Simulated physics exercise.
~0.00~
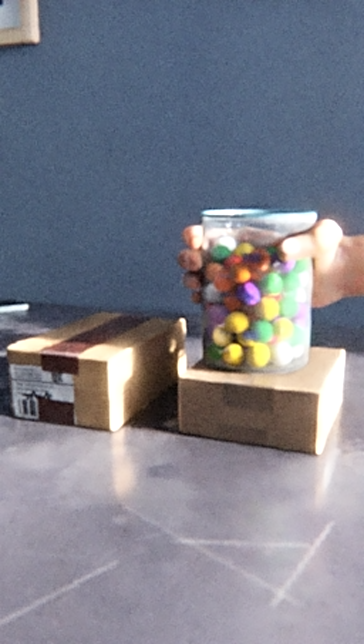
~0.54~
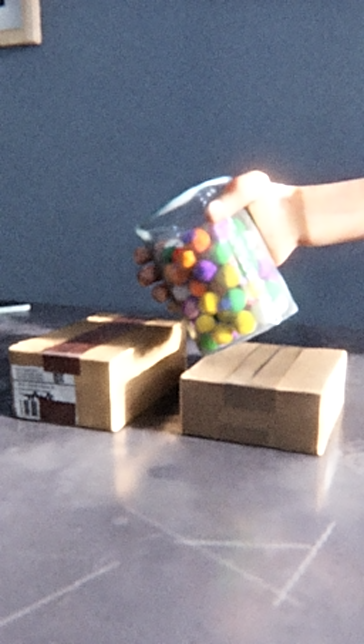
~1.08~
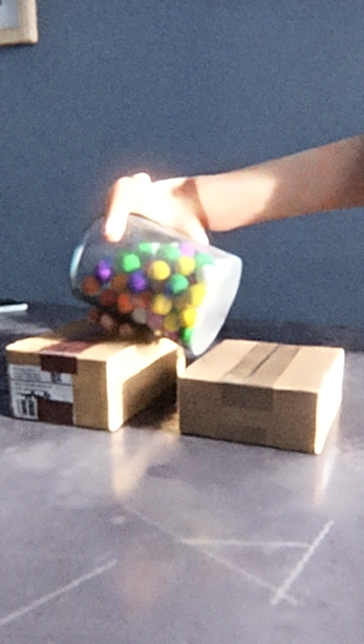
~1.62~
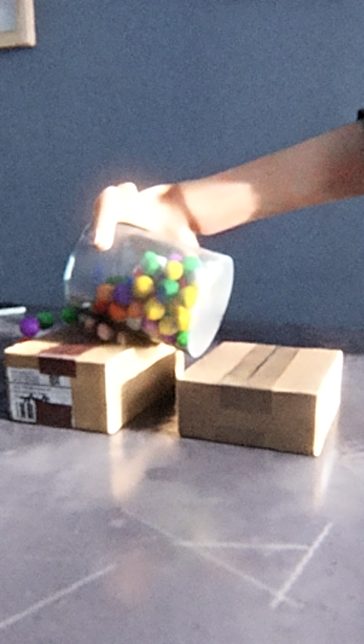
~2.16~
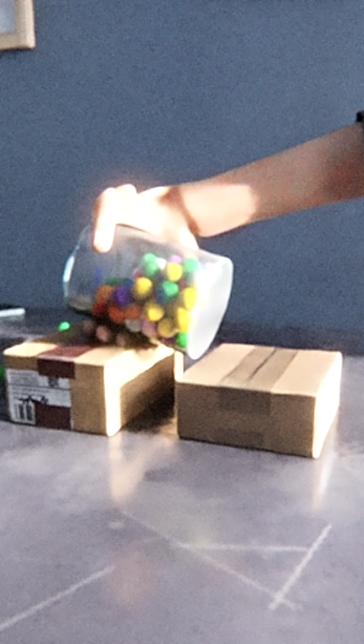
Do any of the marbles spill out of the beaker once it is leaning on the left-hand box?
Yes, a few of the marbles tumble out on the left, though most of them are still inside the beaker.
